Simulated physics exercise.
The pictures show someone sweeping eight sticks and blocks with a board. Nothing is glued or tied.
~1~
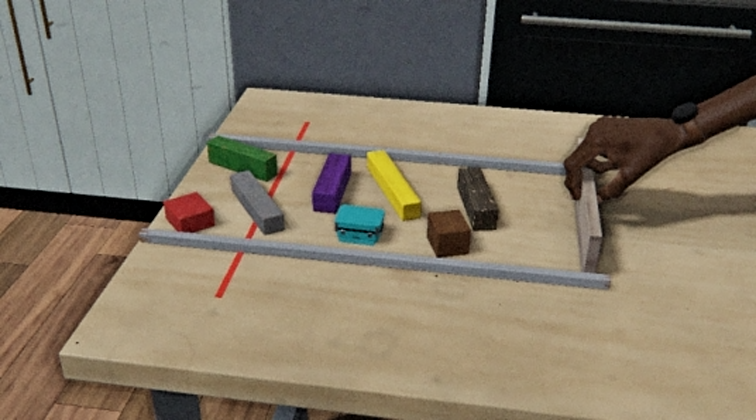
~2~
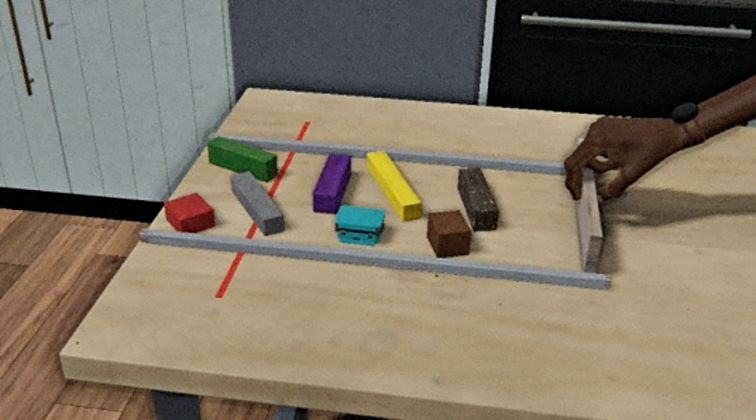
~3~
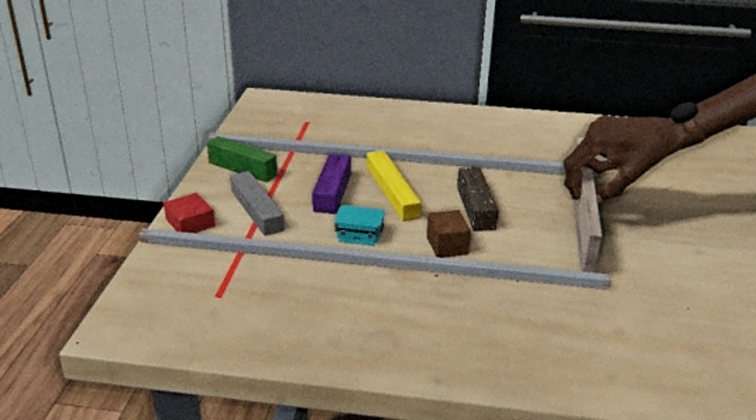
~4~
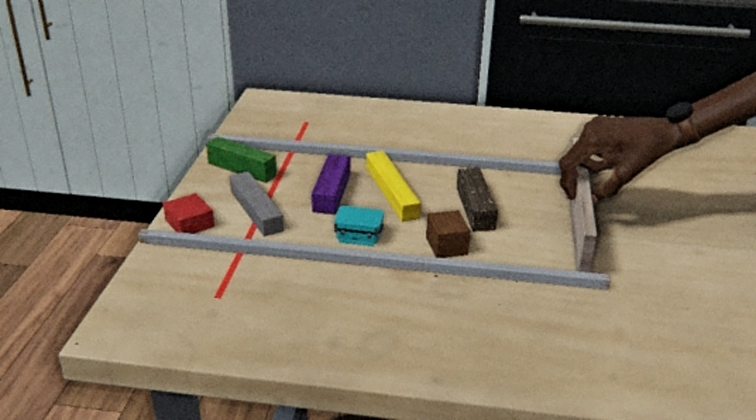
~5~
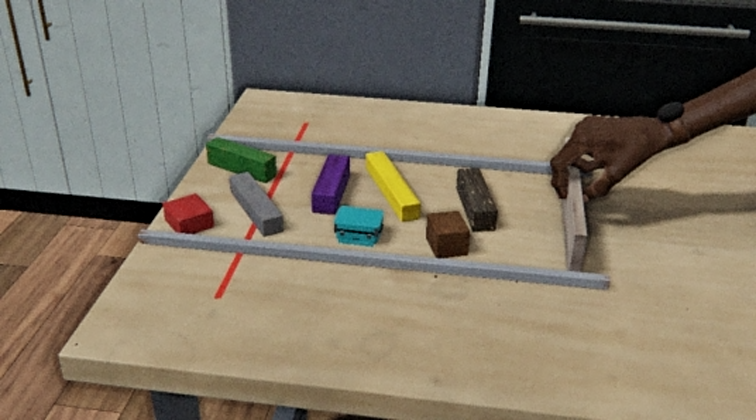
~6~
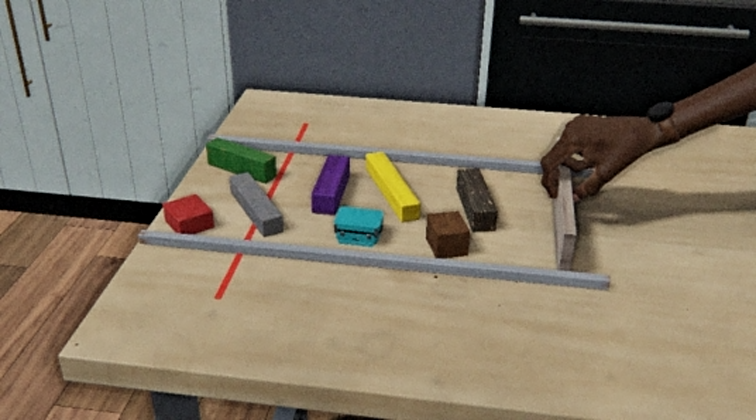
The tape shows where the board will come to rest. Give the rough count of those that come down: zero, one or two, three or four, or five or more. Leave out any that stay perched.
The number that fall off is one or two.
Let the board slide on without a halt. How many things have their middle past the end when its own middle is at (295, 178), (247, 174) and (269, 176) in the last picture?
Past the end: 0, 3 and 2.
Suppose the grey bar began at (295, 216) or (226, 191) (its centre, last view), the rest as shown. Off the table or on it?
In that order, it holds on; remains up.
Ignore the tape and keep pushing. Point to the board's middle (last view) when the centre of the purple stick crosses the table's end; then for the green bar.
Near (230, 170) and (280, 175).
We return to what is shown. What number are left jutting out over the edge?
It comes to 0.
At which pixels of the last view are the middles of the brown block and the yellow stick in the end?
About (238, 213), and the other about (245, 173).
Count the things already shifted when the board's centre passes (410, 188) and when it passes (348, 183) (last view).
First 4, then 6.
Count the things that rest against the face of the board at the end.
That makes 2.
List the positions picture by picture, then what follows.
Red block (189, 214); green bar (242, 159); grey bar (256, 202); board (585, 203); tape (270, 195), in the first picture.
Green bar (242, 159); board (586, 203), in the second picture.
Grey bar (256, 202); turquoise case (360, 226), in the third picture.
Red block (189, 215); purple stick (332, 183), in the fourth picture.
Green bar (241, 160); black bar (476, 199), in the fifth picture.
Red block (189, 216); green bar (241, 160); grey bar (256, 203); board (563, 201); tape (270, 196), in the sixth picture.
A little later, none off yet; red block at rest near (189, 216); green bar at rest near (241, 160); grey bar at rest near (256, 203).
Next, none off yet; red block moving near (182, 215); green bar shifted a little near (230, 158); grey bar shifted a little near (227, 202).
When it is over, the number that fall off is one or two; down, green bar and red block.
